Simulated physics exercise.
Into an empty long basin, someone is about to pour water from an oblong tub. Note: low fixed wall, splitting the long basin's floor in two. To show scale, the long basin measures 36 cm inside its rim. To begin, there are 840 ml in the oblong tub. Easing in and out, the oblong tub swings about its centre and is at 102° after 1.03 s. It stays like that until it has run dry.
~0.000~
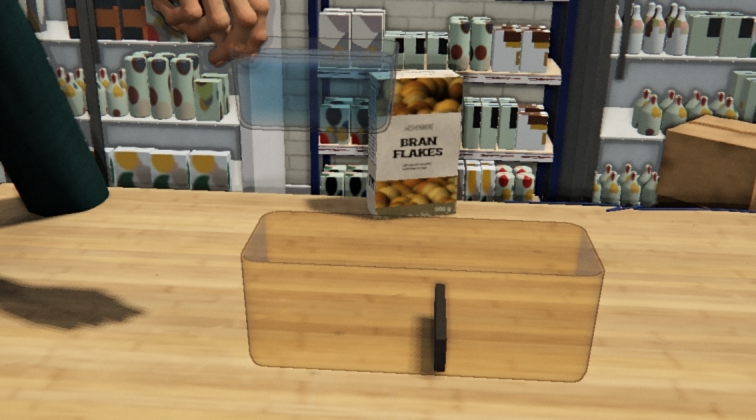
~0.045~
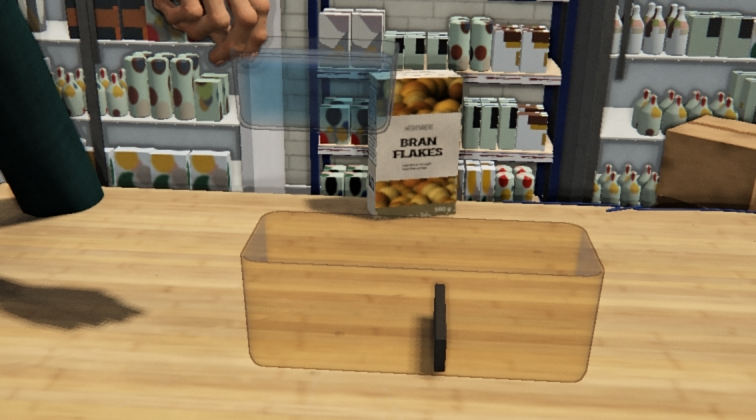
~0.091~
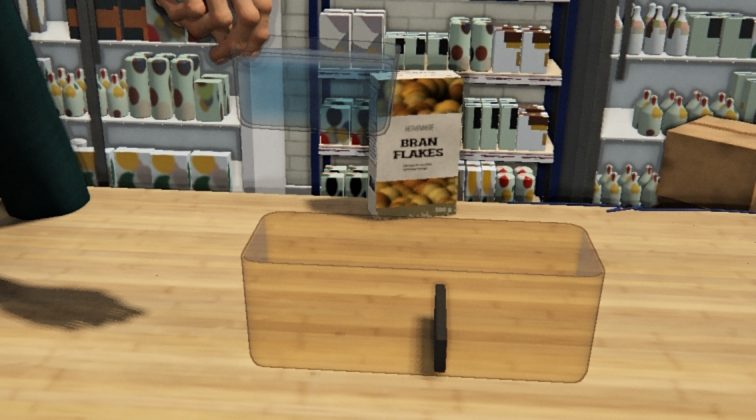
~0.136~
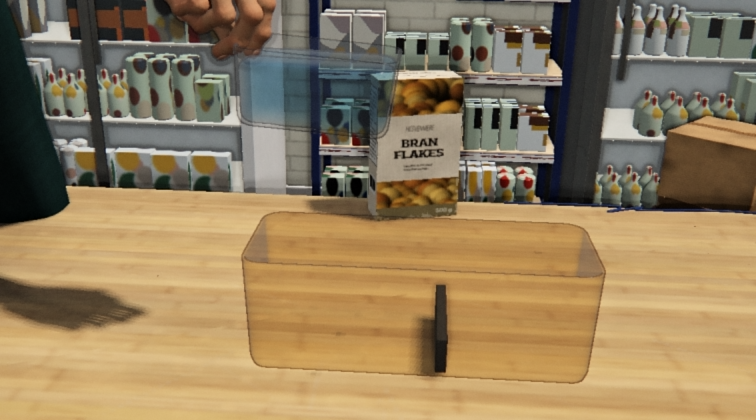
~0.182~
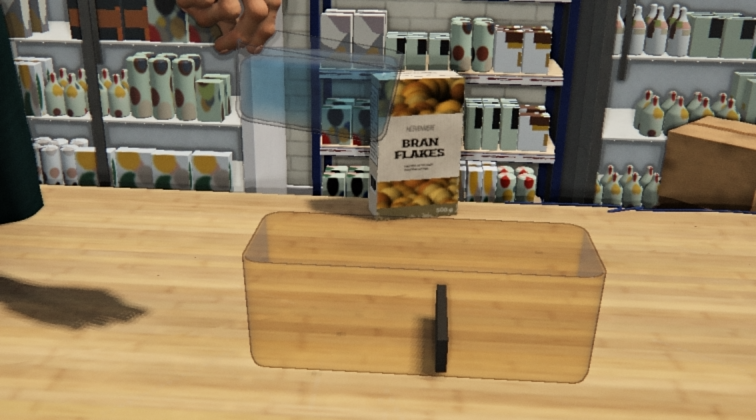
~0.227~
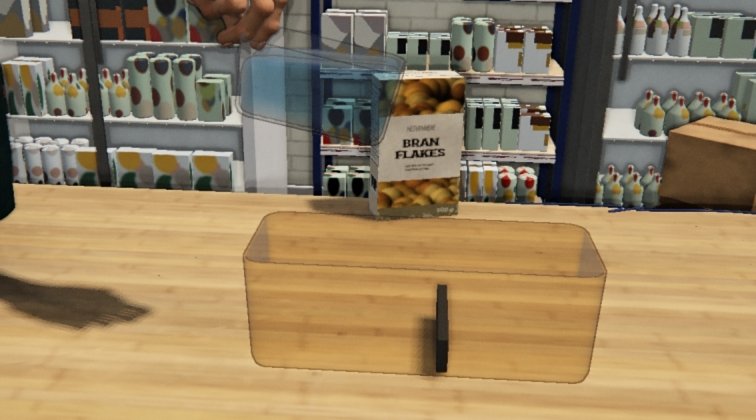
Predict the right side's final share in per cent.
The right side finishes with roughly 61 per cent.
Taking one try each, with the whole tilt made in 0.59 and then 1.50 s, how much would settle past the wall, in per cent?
About 55 %, then about 65 %.
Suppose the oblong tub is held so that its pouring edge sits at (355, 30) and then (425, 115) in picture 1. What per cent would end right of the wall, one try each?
In order, 45 and 70 per cent.
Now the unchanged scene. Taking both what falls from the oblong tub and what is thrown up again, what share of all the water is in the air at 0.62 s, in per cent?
Close to 42 in a hundred.
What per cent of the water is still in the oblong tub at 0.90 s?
Around 8 in a hundred is still there.
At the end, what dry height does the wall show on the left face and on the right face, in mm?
The left side gives some 32 mm, the right side some 14 mm.
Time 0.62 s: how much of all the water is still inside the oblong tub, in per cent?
About 44 per cent.
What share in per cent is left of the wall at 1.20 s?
The left part holds some 28 per cent.
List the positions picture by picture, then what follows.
In the first frame, it leans 0°; its right rim is at (396, 51); the water meets the walls at (244, 55) and (394, 60); the long basin's rim runs from (253, 236) to (593, 250); the wall's top is at (441, 311).
In the second frame, it leans 0°; its right rim is at (396, 52); the water meets the walls at (245, 56) and (393, 60).
In the third frame, it leans 2°; its right rim is at (398, 54); the water meets the walls at (245, 55) and (395, 62).
In the fourth frame, it leans 4°; its right rim is at (399, 58); the water meets the walls at (247, 55) and (396, 63).
In the fifth frame, it leans 8°; its right rim is at (402, 63); the water meets the walls at (248, 54) and (399, 64).
In the sixth frame, it leans 12°; its right rim is at (403, 68); the water meets the walls at (251, 55) and (402, 65).
By 0.62 s the tilt is 67° and 45 per cent is still to pour, 1 is left of the wall and 12 right of it.
By 0.90 s the tilt is 98° and 8 per cent is still to pour, 14 is left of the wall and 64 right of it.
By 1.20 s the tilt is 102° and 1 per cent is still to pour, 27 is left of the wall and 64 right of it.
By 1.53 s the tilt is 102° and 0 per cent is still to pour, 31 is left of the wall and 62 right of it.
At rest 31 per cent lies left of the wall, 61 right of it and 7 outside.
